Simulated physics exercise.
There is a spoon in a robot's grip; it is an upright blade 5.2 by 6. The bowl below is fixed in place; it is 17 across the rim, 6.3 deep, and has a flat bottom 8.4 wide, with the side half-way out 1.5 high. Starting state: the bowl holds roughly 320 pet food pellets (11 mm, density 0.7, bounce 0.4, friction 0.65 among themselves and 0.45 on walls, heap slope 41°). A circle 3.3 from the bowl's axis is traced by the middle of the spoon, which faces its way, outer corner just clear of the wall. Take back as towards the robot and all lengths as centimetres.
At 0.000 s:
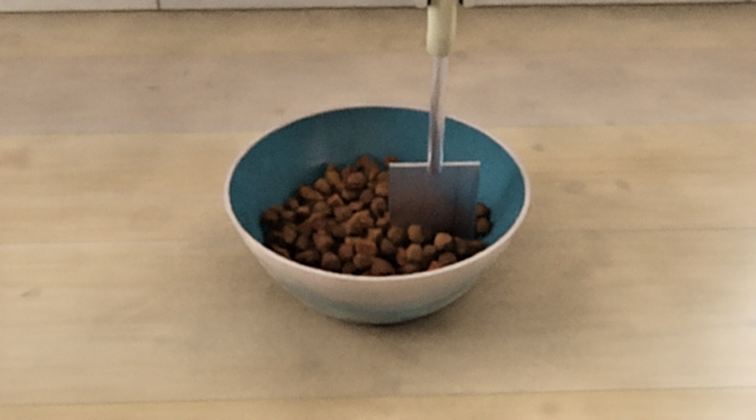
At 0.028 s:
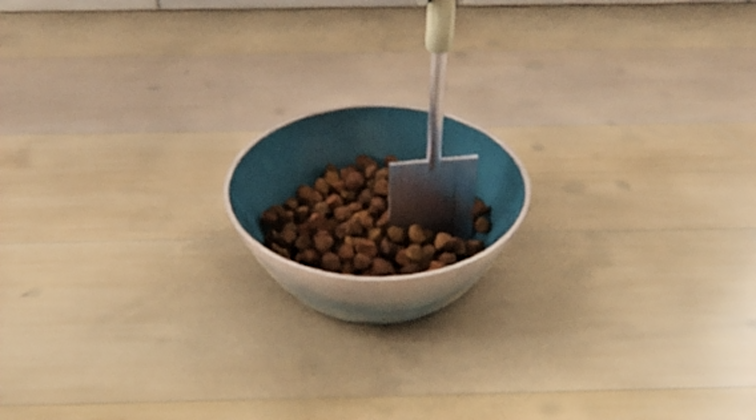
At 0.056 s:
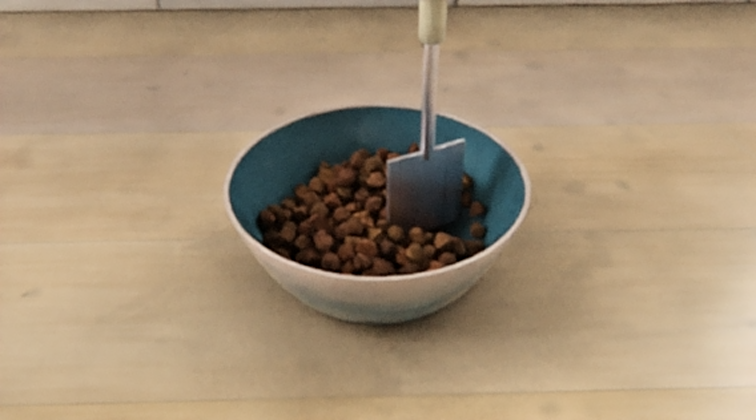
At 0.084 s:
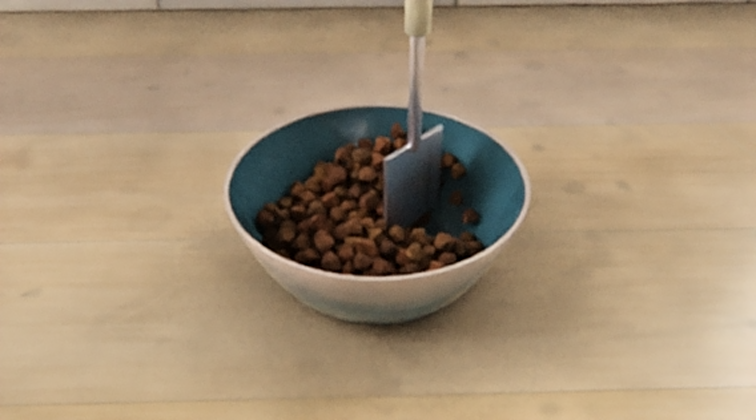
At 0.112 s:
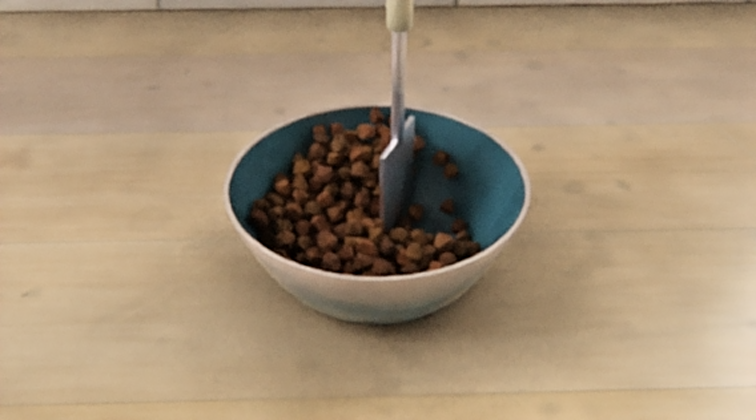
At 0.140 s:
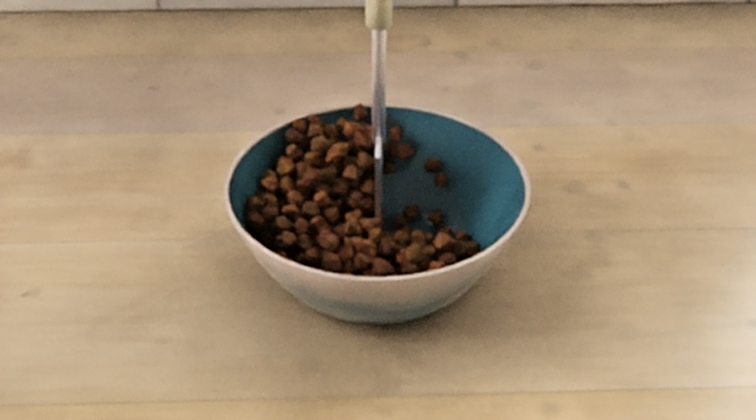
A bowl, blue inside and pale outside, sits on a light wooden surface, seen from above at an angle by a still camera. It holds a heap of small brown pellets, with a flat metal blade on a pale handle upright at the right. The blade sweeps leftward toward the back, turning edge-on and pushing pellets into a higher pile at left, baring blue behind it.
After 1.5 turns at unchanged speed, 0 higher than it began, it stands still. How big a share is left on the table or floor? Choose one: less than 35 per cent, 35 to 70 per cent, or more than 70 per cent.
The share is less than 35 per cent.
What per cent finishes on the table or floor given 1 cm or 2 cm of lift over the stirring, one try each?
About 20 and 15 per cent.
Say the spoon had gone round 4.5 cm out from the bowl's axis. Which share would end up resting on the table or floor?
In that case some 25 %.
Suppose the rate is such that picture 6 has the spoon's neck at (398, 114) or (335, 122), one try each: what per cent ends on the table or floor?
About 20 % for one try and about 50 % for the other, in order.
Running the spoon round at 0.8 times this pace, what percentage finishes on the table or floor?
I'd say about 20 %.
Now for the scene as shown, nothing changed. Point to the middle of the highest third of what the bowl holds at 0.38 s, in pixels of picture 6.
I'd put it at around (418, 249).
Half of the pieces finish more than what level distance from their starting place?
I'd estimate close to 9 cm.
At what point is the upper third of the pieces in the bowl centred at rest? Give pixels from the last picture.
(316, 264).
By 0.38 s, 262° round, highest piece 9 above the table; 300 in the bowl, 9 on the table or floor, 14 in flight or on the tool.
By 0.63 s, 78° round, highest piece 9 above the table; 275 in the bowl, 40 on the table or floor, 8 in flight or on the tool.
By 0.95 s, 180° round, highest piece 7 above the table; 244 in the bowl, 79 on the table or floor.
By 1.65 s, 180° round, highest piece 7 above the table; 244 in the bowl, 79 on the table or floor.
Final count, 244 in the bowl, 79 on the table or floor. That is 24 % on the table or floor.
